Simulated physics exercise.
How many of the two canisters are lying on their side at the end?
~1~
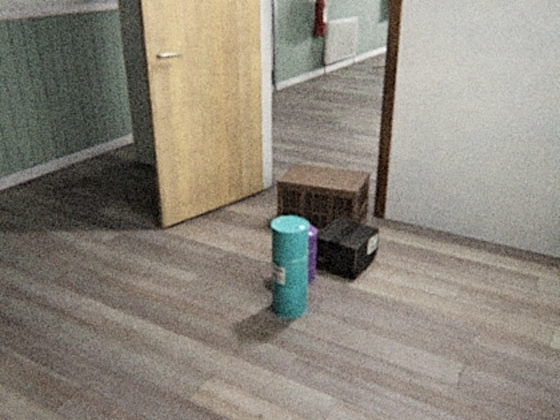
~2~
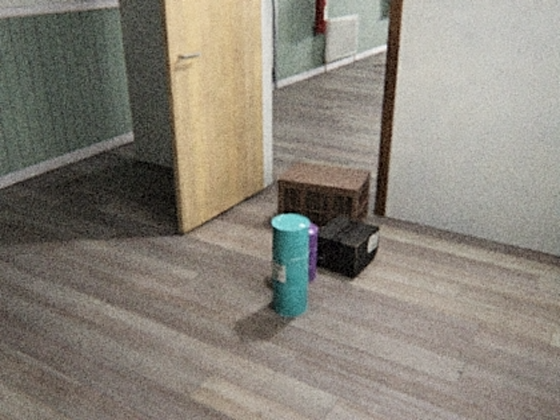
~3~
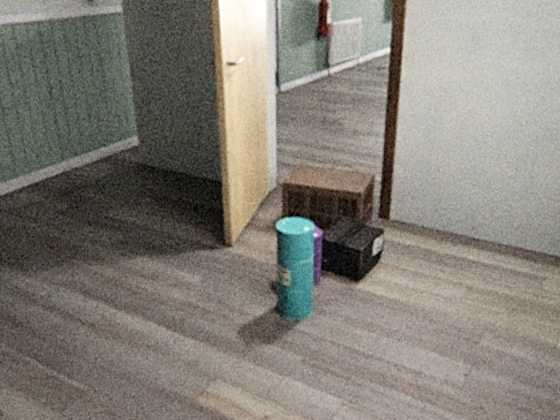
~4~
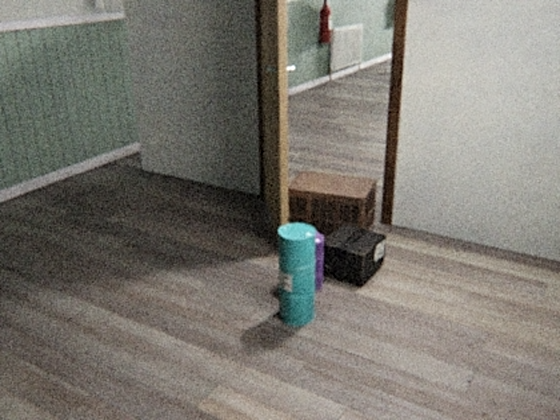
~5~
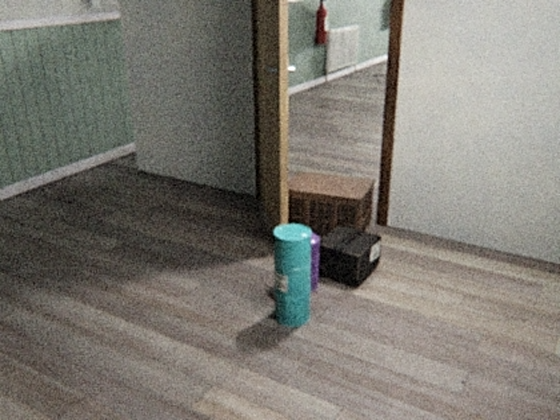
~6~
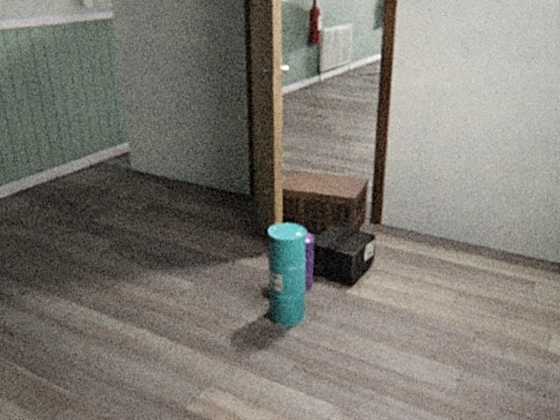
None of them are. The turquoise canister and the purple one behind it are both still standing upright.
